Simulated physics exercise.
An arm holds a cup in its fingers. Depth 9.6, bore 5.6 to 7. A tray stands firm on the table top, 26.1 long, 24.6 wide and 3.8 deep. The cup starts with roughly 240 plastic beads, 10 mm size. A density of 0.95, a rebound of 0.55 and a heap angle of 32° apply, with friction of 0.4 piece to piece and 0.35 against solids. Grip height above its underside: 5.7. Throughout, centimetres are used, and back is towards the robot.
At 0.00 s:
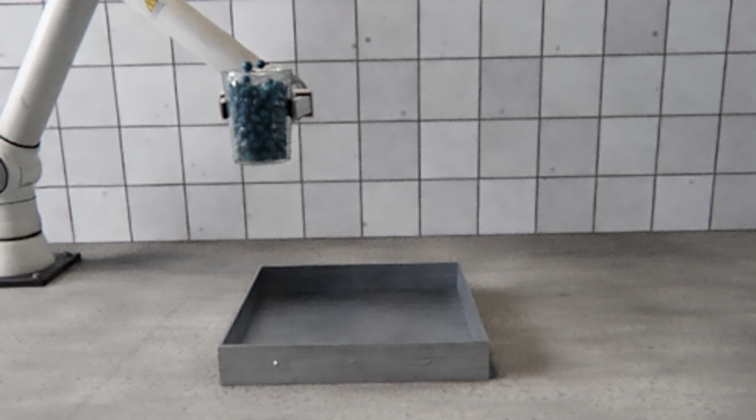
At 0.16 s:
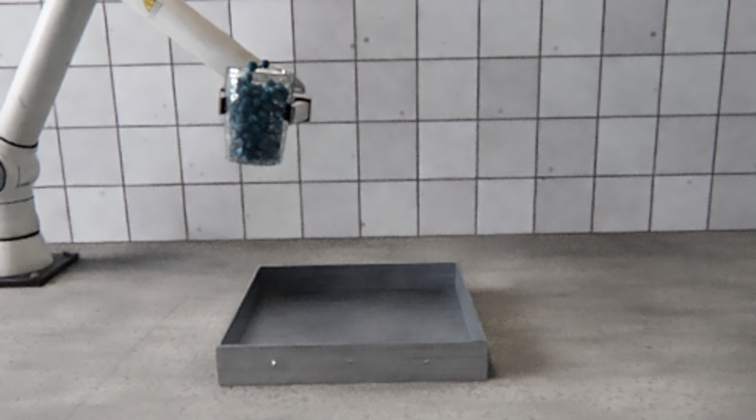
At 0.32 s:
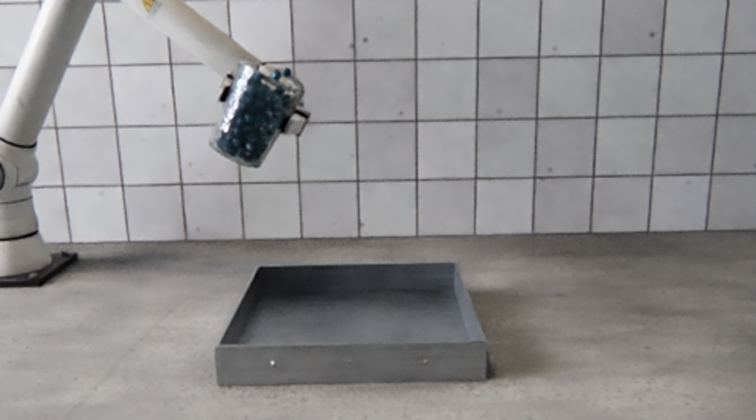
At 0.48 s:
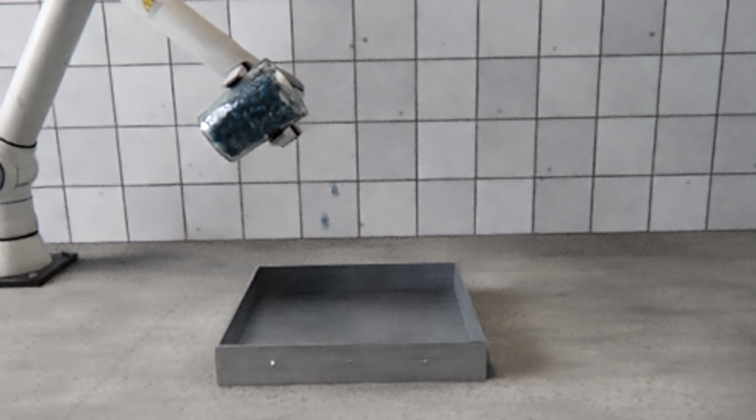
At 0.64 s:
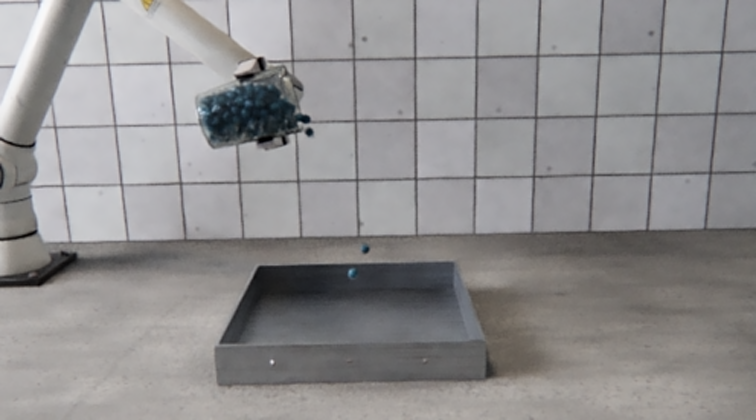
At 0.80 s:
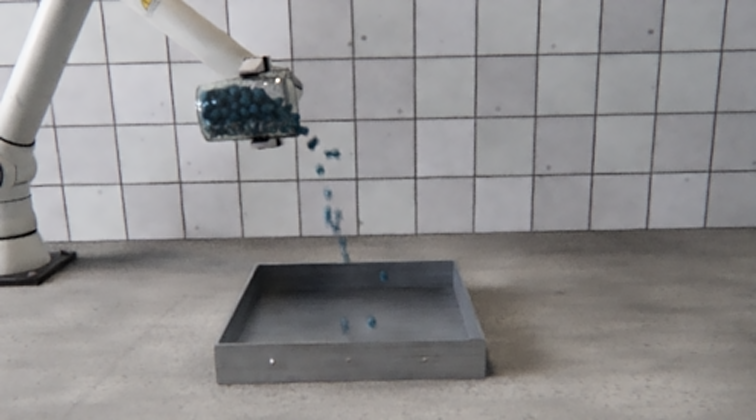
Robot arm tilting a clear cup of blue beads to the right, beads dropping in a thin stream into a gray tray.
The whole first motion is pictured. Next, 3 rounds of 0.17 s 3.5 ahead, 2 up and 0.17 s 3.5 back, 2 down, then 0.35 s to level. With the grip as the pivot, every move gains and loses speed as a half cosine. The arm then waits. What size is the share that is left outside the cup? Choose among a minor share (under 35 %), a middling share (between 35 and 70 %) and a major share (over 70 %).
A major share.
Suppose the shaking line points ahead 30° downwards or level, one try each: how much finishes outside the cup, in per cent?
It comes to around 65 per cent on the first try and around 75 per cent on the second.
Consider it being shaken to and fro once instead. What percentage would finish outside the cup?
Approx. 45 per cent.
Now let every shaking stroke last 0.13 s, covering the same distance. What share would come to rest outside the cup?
That would give around 90 per cent.
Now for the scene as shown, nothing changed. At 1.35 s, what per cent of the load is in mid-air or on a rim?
My guess is some 3 in a hundred.
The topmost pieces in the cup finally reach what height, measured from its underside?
Around 4.0 centimetres above the underside.
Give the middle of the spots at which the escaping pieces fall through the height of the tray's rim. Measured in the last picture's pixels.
(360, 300).
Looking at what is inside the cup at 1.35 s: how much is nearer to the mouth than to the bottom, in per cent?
My estimate is near 65 per cent.
After 1.35 s, tilted 84° forward, highest piece 28 above the table; 124 in the cup, 104 in the tray, 8 in flight or on a rim.
After 1.90 s, tilted 75° forward, highest piece 25 above the table; 174 in the tray, 49 in the cup, 3 on the table or floor, 10 in flight or on a rim.
After 2.37 s, level, highest piece 25 above the table; 185 in the tray, 48 in the cup, 3 on the table or floor.
After 3.42 s, level, highest piece 25 above the table; 185 in the tray, 48 in the cup, 3 on the table or floor.
At rest, 185 in the tray, 48 in the cup, 3 on the table or floor. That is 80 % outside the cup.
